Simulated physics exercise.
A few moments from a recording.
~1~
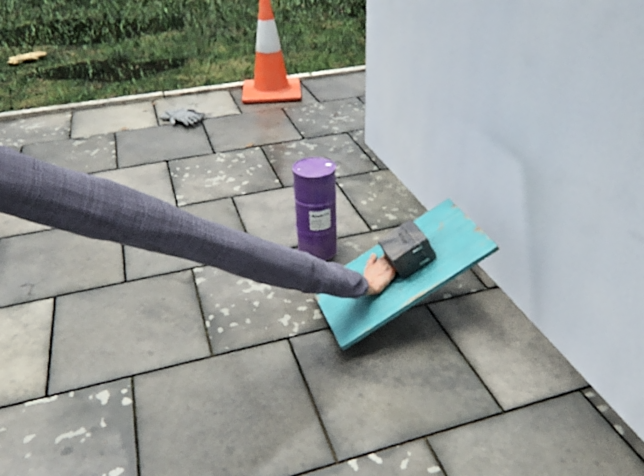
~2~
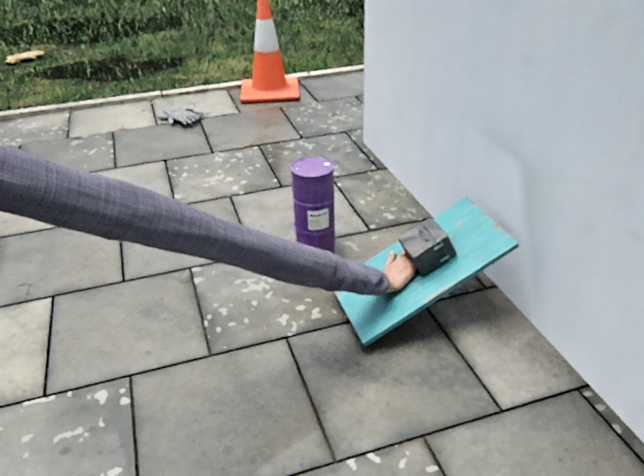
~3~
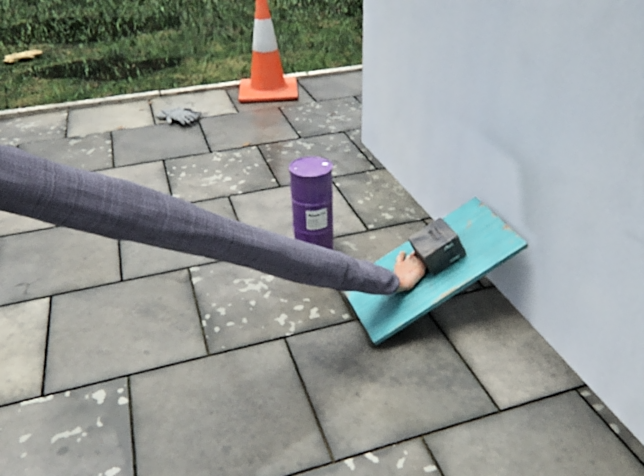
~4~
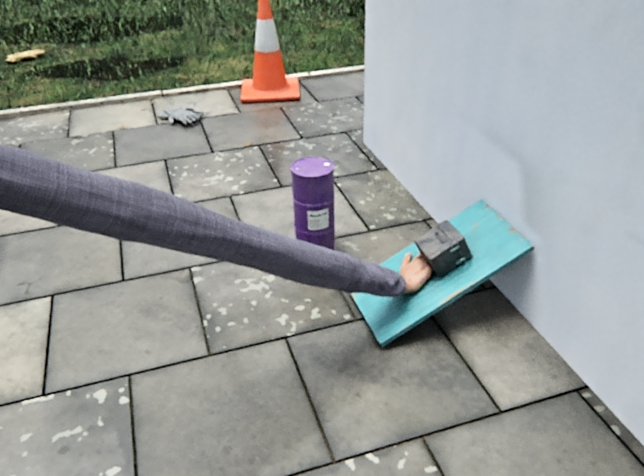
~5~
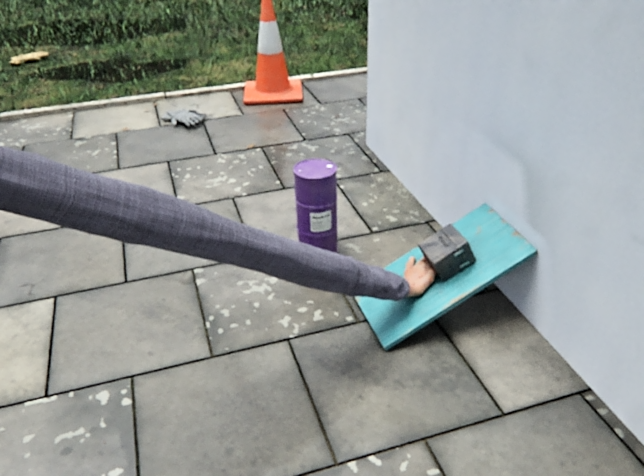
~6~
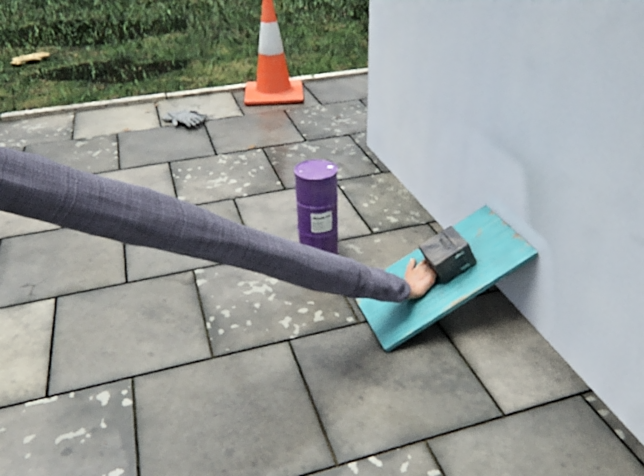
A tilted turquoise board carrying a dark box shifts a short way right across grey paving, guided by a hand in a grey sleeve, until it leans on the pale wall, still held, beside a purple canister.
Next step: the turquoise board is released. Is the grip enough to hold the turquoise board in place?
It is not stable.
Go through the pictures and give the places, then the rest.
The first picture shows on its way; turquoise board (399, 270); purple canister (316, 210).
The second picture shows on its way; turquoise board (419, 267); purple canister (314, 210).
The third picture shows on its way; turquoise board (429, 267); purple canister (312, 209).
The fourth picture shows on its way; turquoise board (435, 269); purple canister (314, 210).
The fifth picture shows leant on the wall, still held; turquoise board (439, 273); purple canister (317, 211).
The sixth picture shows leant on the wall, still held; turquoise board (439, 275); purple canister (317, 212).
Then, 0.30 s later than the last frame, turquoise board 12° lower than it was left near (432, 289).
Then, 0.40 s later than the last frame, turquoise board 27° lower than it was left near (428, 306).
Then, 0.60 s later than the last frame, turquoise board 27° lower than it was left near (427, 306).
When it is over, moved from the start, turquoise board; purple canister as before. End places, in pixels of the last picture, turquoise board near (427, 306). The board slips out.
